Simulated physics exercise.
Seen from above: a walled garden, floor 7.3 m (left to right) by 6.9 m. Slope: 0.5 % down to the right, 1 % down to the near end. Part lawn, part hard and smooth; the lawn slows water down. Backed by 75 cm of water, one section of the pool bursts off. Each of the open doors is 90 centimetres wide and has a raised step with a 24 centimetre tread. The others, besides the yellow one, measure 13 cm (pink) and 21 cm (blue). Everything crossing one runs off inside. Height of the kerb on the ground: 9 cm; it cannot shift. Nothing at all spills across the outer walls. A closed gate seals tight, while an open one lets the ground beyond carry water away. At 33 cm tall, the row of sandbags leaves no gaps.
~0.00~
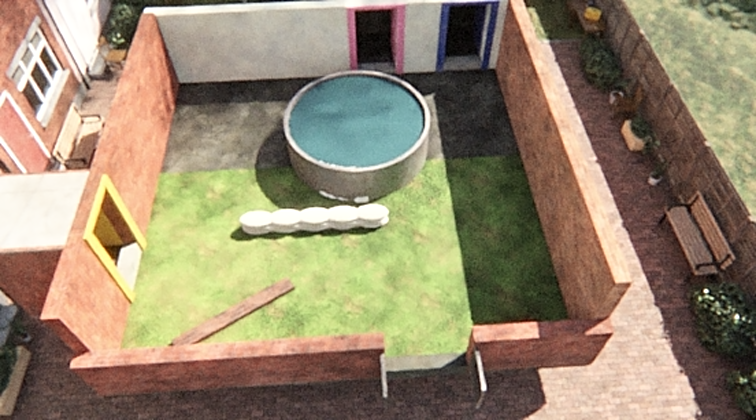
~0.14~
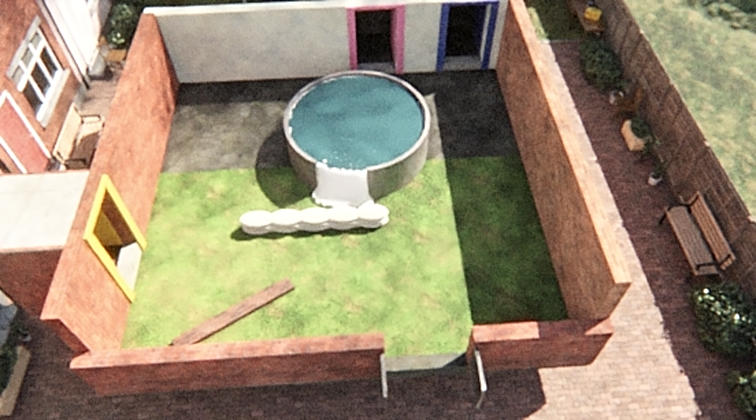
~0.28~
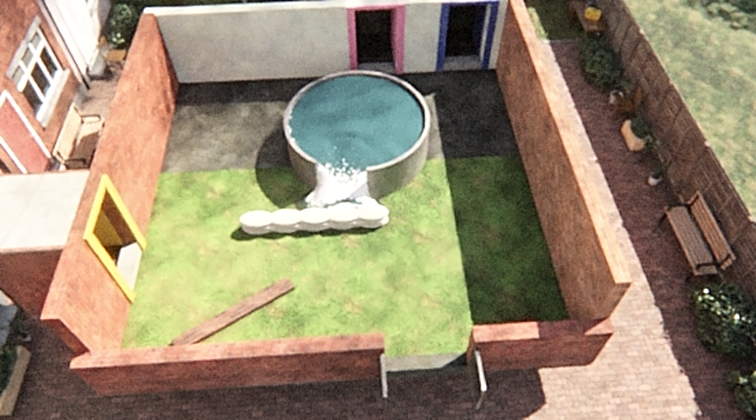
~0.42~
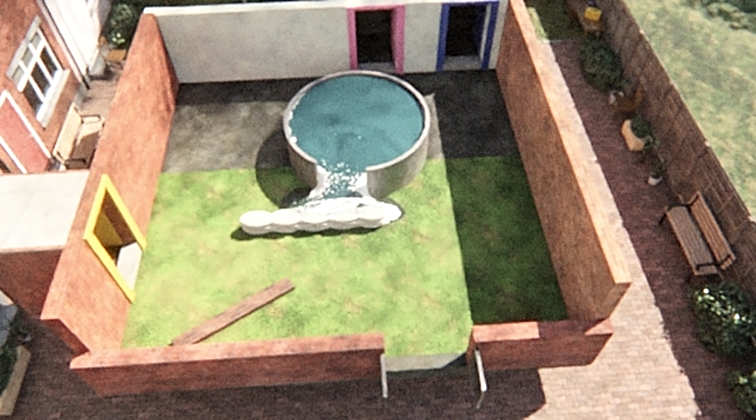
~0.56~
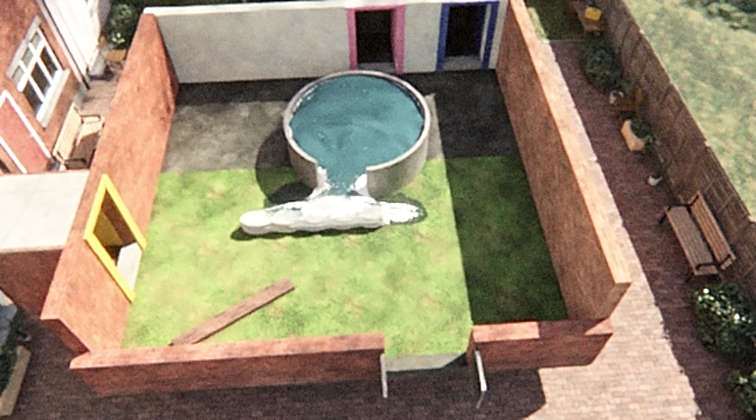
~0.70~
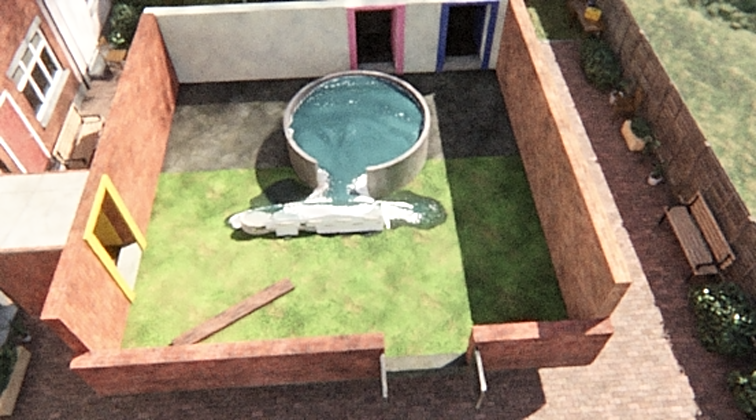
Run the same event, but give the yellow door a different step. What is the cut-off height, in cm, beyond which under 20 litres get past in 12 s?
The cut-off lies near 6 cm.
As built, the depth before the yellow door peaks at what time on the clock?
Approximately 5.0 s.
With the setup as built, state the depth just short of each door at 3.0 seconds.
Depths, in cm - yellow: 8, pink: 0, blue: 0.
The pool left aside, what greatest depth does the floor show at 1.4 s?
Up to some 62 cm.
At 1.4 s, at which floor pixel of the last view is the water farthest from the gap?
Front tip: Approx. (157, 231) px.
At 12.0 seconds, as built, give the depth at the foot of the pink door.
The depth there is around 5.0 cm.
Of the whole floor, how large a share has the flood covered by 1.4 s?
I'd say near 25 percent.
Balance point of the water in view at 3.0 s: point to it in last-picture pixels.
My guess is close to (337, 174).
After 1.4 s water covers 25 % of the floor, deepest (62 cm) near (342, 213); it has not reached the yellow door.
After 3.0 s water covers 65 % of the floor, deepest (44 cm) near (342, 213); 8 cm at the yellow door, 0 litres in over its 27 cm step.
After 12.0 s water covers 95 % of the floor, deepest (16 cm) near (342, 213); 9 cm at the yellow door, 0 litres in over its 27 cm step.
At the yellow door as built, the water arrived by 2.3 s and peaked near 9 cm at 5.2 s.
With a step of 5 cm, 34 litres would have come in within the 12 s; with 6.5 cm, 12 litres. So under 20 litres takes about 6 cm.
